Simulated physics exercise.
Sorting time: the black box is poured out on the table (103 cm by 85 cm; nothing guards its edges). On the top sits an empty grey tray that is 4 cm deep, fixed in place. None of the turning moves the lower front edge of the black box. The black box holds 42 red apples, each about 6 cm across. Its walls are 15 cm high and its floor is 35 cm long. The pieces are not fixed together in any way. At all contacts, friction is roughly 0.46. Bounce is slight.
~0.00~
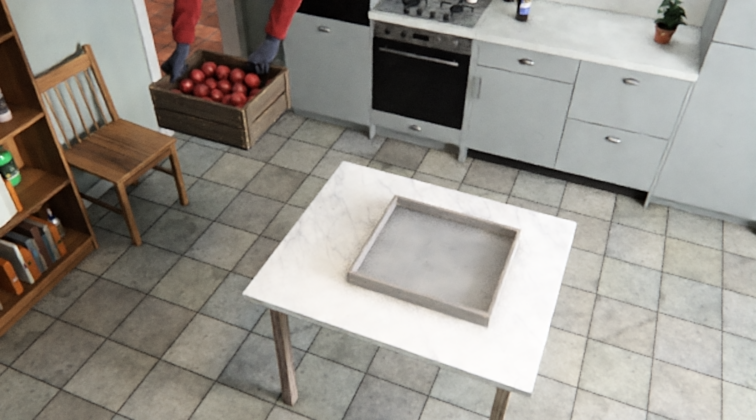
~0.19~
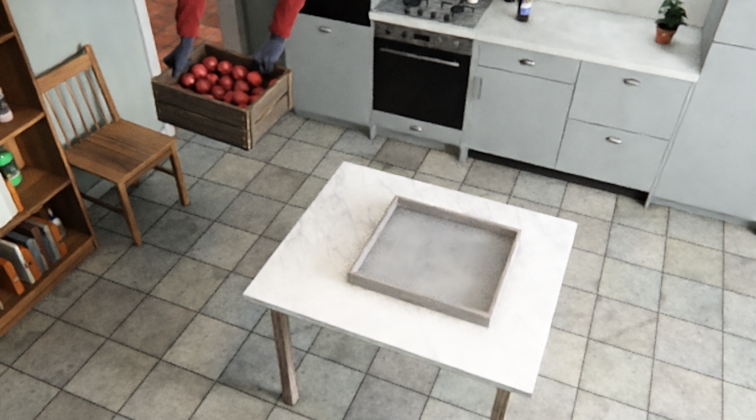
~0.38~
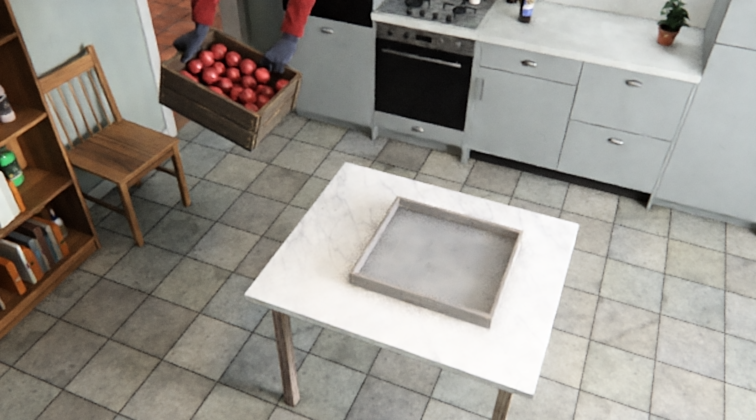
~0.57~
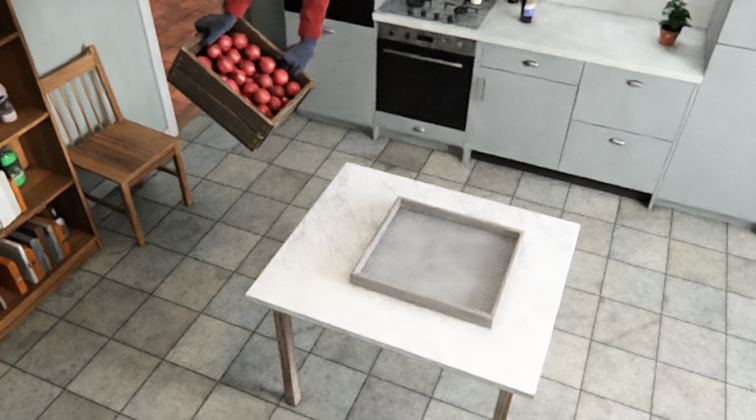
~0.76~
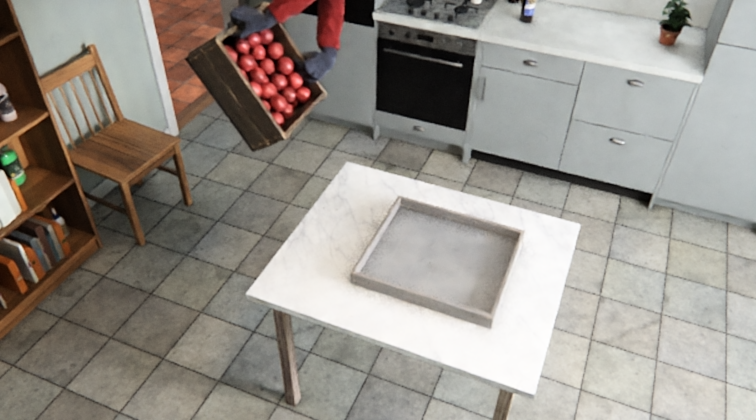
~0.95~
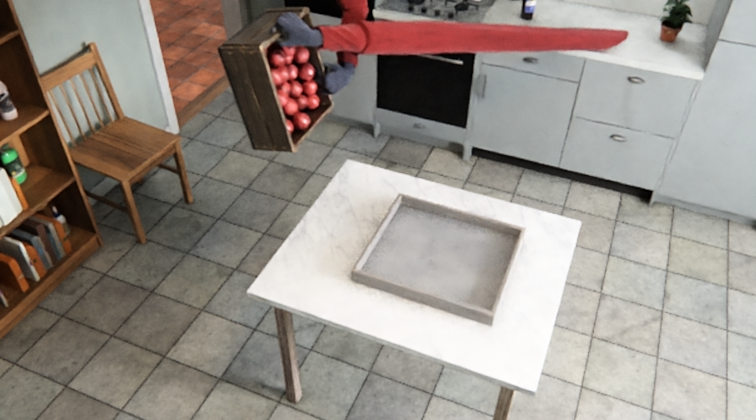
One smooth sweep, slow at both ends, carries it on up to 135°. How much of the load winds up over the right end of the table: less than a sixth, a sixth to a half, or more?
I'd say not even one sixth of them finish over the right end of the table.
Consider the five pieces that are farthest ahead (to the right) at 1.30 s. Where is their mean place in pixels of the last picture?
They're centred near (368, 200).
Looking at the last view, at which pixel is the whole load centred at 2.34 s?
Estimated middle - around (356, 230).
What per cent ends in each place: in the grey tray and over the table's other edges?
Close to 25 and 35 percent respectively.
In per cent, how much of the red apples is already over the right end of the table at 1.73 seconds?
Estimated fraction: Some 0 percent.
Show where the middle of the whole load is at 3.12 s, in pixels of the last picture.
Roughly at pixel (355, 230).
After 1.30 s, tilt 114°; 29 still in the black box, 2 on the table top outside the tray and 11 in the air.
After 1.73 s, tilt 135°; 9 in the grey tray and 33 on the table top outside the tray.
After 2.34 s, tilt 135°; 10 in the grey tray, 21 on the table top outside the tray and 11 over the table's other edges.
Outcome (at 3.12 s), 10 in the grey tray, 18 on the table top outside the tray and 14 over the table's other edges. Asked share, 0 of 42, 0 per cent.
